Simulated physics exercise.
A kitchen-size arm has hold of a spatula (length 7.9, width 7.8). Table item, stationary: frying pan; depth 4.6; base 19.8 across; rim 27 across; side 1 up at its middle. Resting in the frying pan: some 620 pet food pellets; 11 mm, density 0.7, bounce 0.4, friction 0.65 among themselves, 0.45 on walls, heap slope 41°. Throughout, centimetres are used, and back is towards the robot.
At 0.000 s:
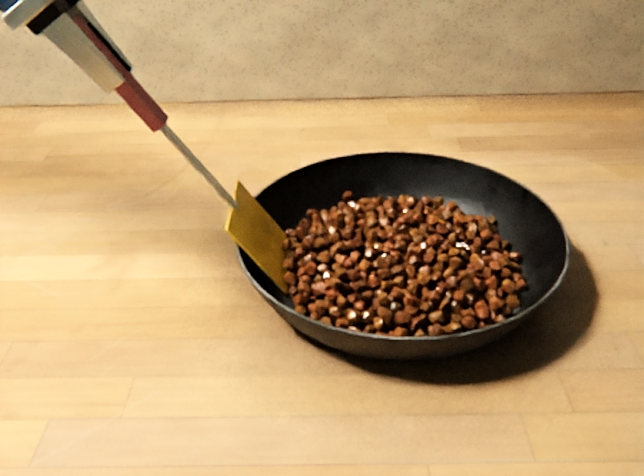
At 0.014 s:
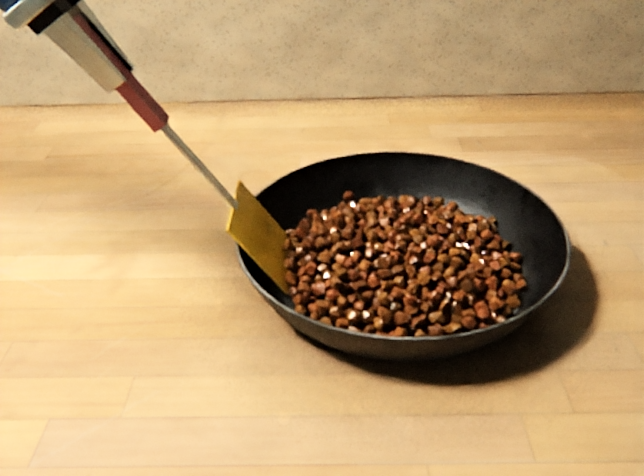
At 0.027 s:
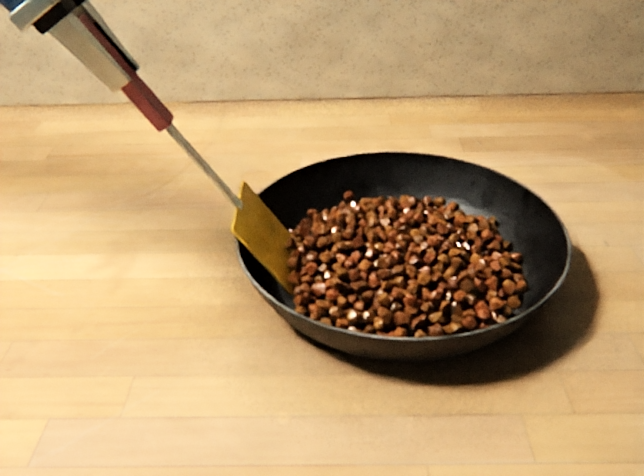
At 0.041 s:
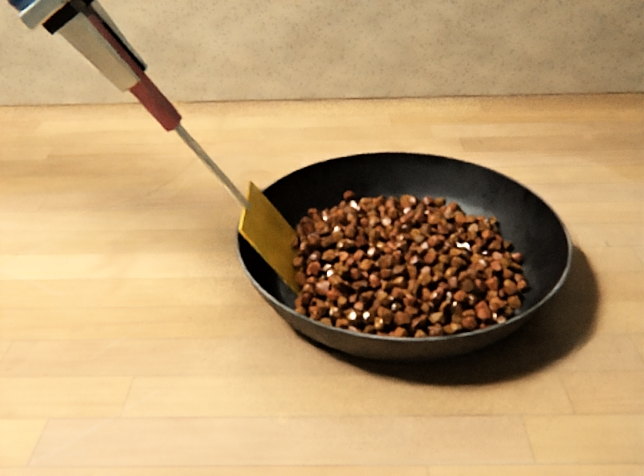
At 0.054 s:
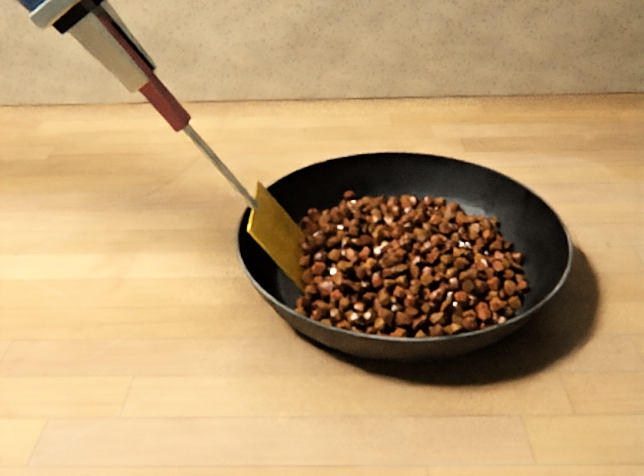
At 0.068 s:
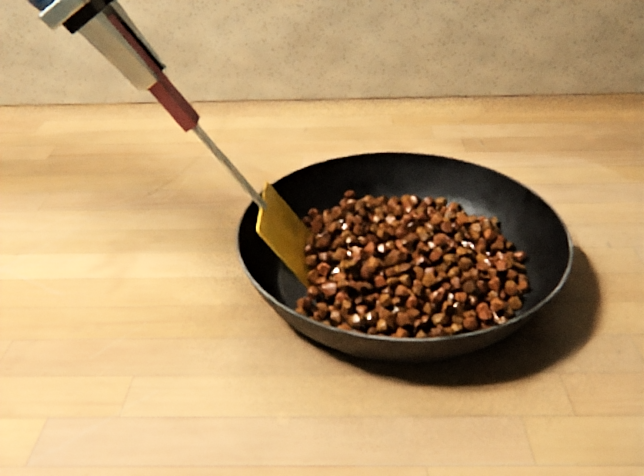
On a light wooden surface, a robot arm holding a yellow spatula slides it slowly rightward inside the left side of a black frying pan, pushing the near edge of a heap of brown pellets slightly to the right.
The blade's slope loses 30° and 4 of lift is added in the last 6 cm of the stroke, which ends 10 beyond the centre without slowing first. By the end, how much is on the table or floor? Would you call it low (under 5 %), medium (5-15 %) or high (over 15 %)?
I would call it medium.
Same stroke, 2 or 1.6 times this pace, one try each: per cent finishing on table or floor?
About 25 and 20 per cent.
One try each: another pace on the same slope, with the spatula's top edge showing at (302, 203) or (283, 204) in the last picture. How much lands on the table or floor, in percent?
About 25 and 20 percent.
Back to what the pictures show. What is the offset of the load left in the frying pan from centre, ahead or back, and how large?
I'd put it at roughly 4.5 cm toward the front.
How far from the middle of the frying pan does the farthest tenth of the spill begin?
That works out to near 20 cm.
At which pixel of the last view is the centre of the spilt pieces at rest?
Approximately at (601, 280).
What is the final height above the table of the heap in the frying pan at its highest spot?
Close to 7.0 centimetres high.
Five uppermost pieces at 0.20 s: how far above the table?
Around 4 cm above the table.
After 0.20 s, sloping 57°, highest piece 4 above the table; 624 in the frying pan.
After 0.33 s, sloping 48°, highest piece 6 above the table; 622 in the frying pan, 2 on the blade or in flight.
After 0.60 s, sloping 27°, highest piece 7 above the table; 577 in the frying pan, 42 on the table or floor, 5 on the blade or in flight.
After 1.65 s, sloping 27°, highest piece 6 above the table; 572 in the frying pan, 52 on the table or floor.
In the end, 572 in the frying pan, 52 on the table or floor. That is 8 % on the table or floor.
